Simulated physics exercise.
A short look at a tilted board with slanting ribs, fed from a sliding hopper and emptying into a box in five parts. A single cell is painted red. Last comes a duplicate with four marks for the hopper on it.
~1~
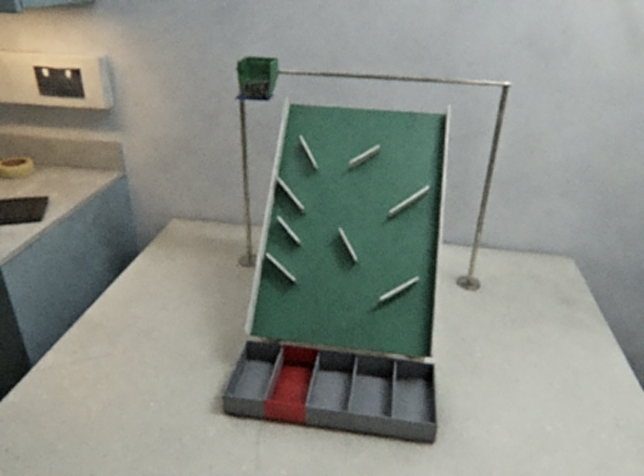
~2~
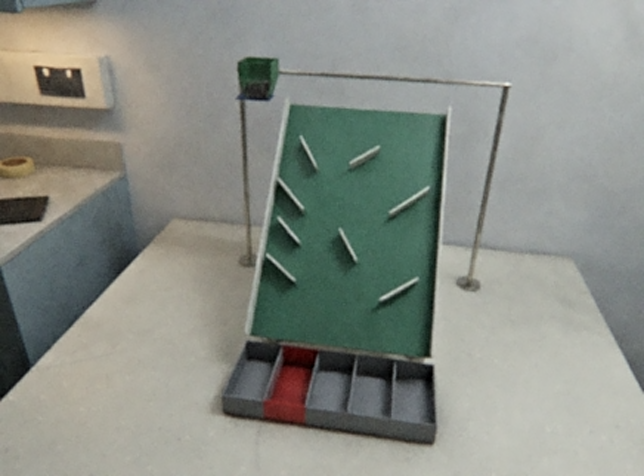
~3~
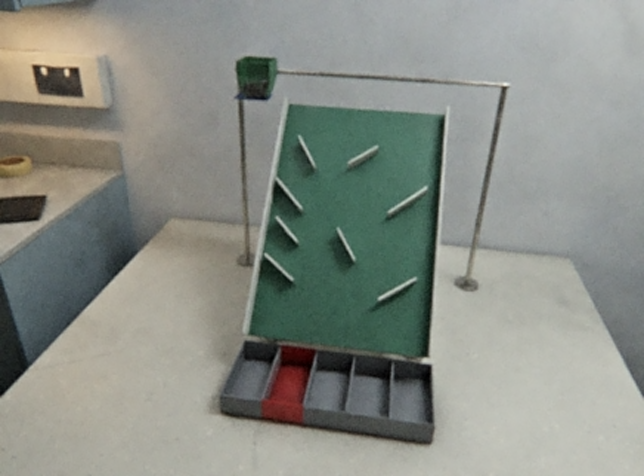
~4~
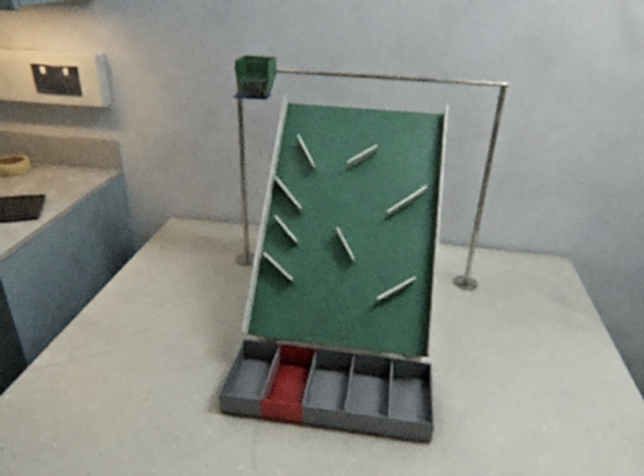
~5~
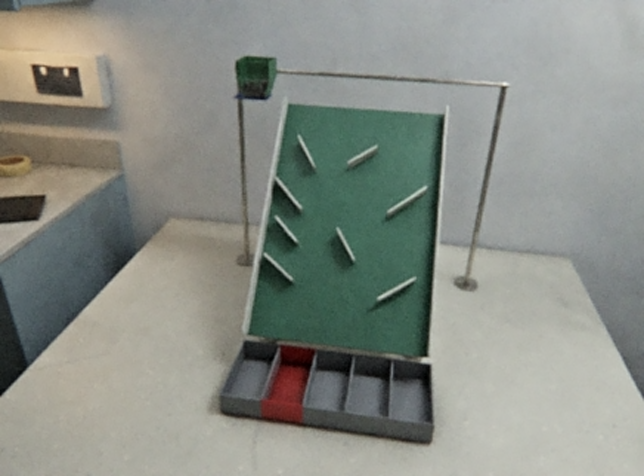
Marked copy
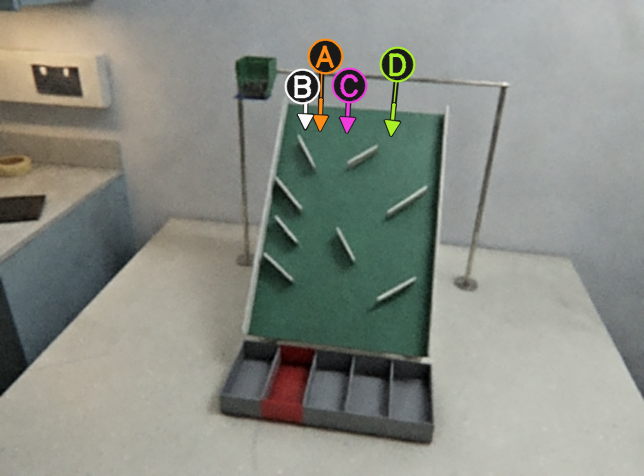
Tilted green board with slanting ribs standing still above a grey five-part box with one red cell, beneath a small green hopper.
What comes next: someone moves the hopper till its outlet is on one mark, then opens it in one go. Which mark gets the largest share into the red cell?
It is C.
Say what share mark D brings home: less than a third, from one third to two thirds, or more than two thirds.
Less than a third.
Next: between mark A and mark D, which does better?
A.
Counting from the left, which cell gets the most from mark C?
It is the second one.
On the marked copy, mark A meets the board at (320, 125); mark B meets the board at (305, 123); mark C meets the board at (347, 127); mark D meets the board at (391, 130).
Choosing A, about half in the red cell, about half in other cells.
Choosing B, about a third in the red cell, about half in other cells, a small part held on the board.
Choosing C, about two thirds in the red cell, about a quarter in other cells, a small part held on the board.
Choosing D, a small part in the red cell, most in other cells, a small part held on the board.
